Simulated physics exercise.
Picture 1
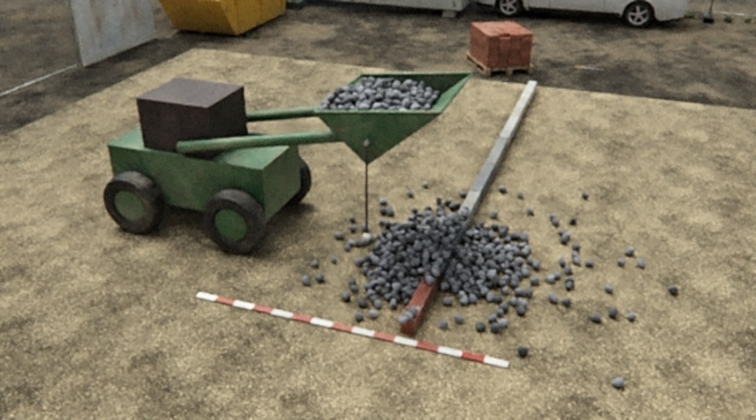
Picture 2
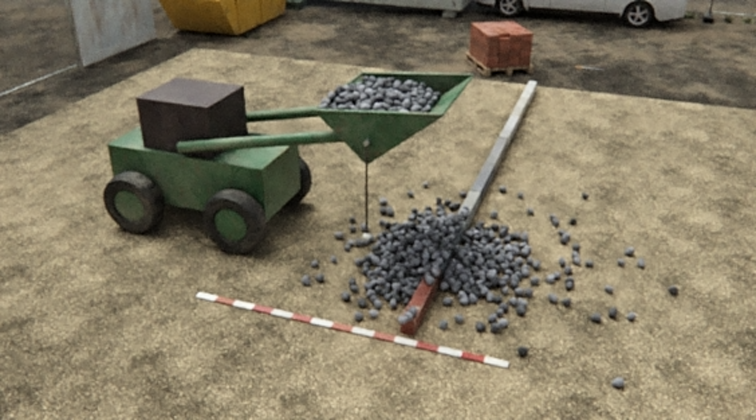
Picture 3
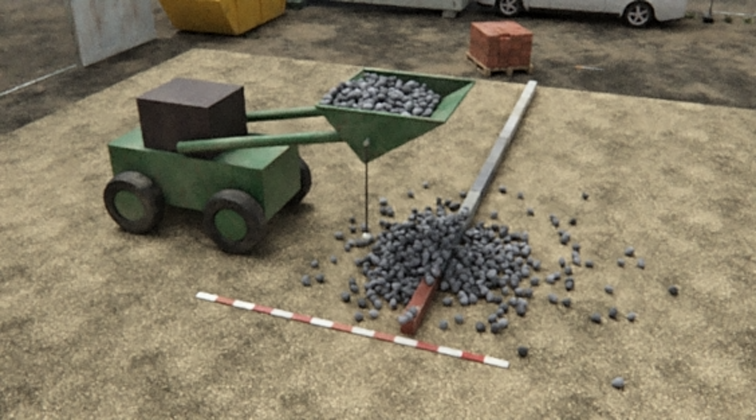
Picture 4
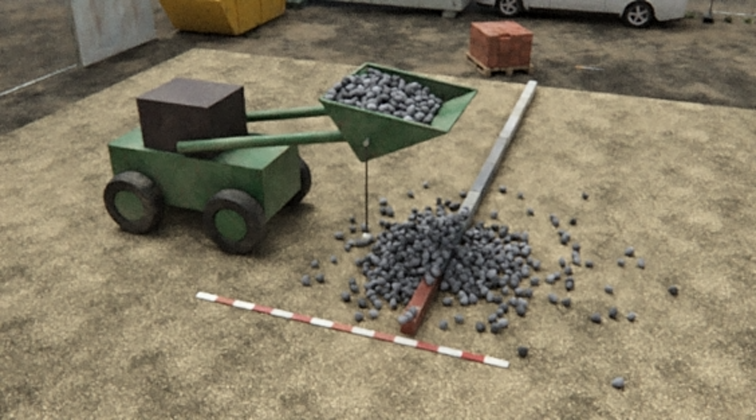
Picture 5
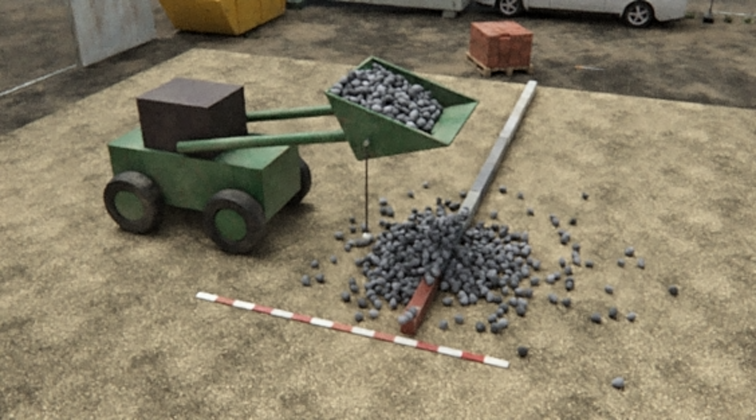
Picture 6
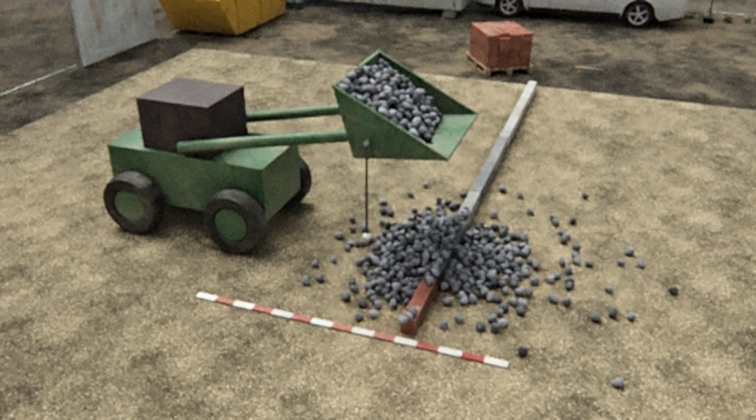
Green wheeled loader gradually tilting its raised bucket of grey stones downward to the right beside a stone pile straddling a kerb.
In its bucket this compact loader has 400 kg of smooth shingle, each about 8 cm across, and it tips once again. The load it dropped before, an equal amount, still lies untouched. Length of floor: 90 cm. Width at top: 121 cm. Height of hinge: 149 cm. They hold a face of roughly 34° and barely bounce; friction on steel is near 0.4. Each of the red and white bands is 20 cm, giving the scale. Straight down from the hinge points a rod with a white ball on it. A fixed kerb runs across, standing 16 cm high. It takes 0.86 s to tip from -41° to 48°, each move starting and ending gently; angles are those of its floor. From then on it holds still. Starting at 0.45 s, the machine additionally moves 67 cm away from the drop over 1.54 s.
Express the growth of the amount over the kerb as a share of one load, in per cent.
Roughly 47 per cent of a load.
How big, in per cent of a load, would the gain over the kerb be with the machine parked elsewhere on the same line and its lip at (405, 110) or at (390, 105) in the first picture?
About 10 and 5 per cent.
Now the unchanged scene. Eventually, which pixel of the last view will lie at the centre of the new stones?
Middle: Approx. (439, 251) px.
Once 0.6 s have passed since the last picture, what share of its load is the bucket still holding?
That works out to about 35 %.
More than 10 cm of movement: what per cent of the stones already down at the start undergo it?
I'd say roughly 25 per cent of them.
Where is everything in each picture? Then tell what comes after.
In the first picture, the bucket is at -41°, its lip at (441, 113); the top of the load is at (388, 85). The earlier load is highest near (442, 234), 24 cm above ground level, 64 % on this side of the kerb, 36 % over the kerb.
In the second picture, lip at (443, 115), floor tilted -39°, highest stones at (383, 86).
In the third picture, the bucket is at -34°, its lip at (445, 122); the top of the load is at (370, 85).
In the fourth picture, lip at (448, 132), floor tilted -27°, highest stones at (369, 82).
In the fifth picture, the bucket is at -18°, its lip at (449, 145); the top of the load is at (369, 75).
In the sixth picture, lip at (448, 160), floor tilted -7°, highest stones at (376, 71).
Then, 0.3 s after the last picture the floor is at 34°; in per cent of one load, 100 in the bucket, 64 on this side of the kerb, 36 over the kerb; the foremost stones are at (630, 293).
Then, 0.6 s after the last picture the floor is at 48°; in per cent of one load, 34 in the bucket, 126 on this side of the kerb, 39 over the kerb; the foremost stones are at (630, 293).
Then, 2.1 s after the last picture the floor is at 48°; in per cent of one load, 0 in the bucket, 117 on this side of the kerb, 83 over the kerb; the foremost stones are at (637, 314).
Then, 4.8 s after the last picture the floor is at 48°; in per cent of one load, 0 in the bucket, 117 on this side of the kerb, 83 over the kerb; the foremost stones are at (638, 314). Net gain over the kerb, 47.
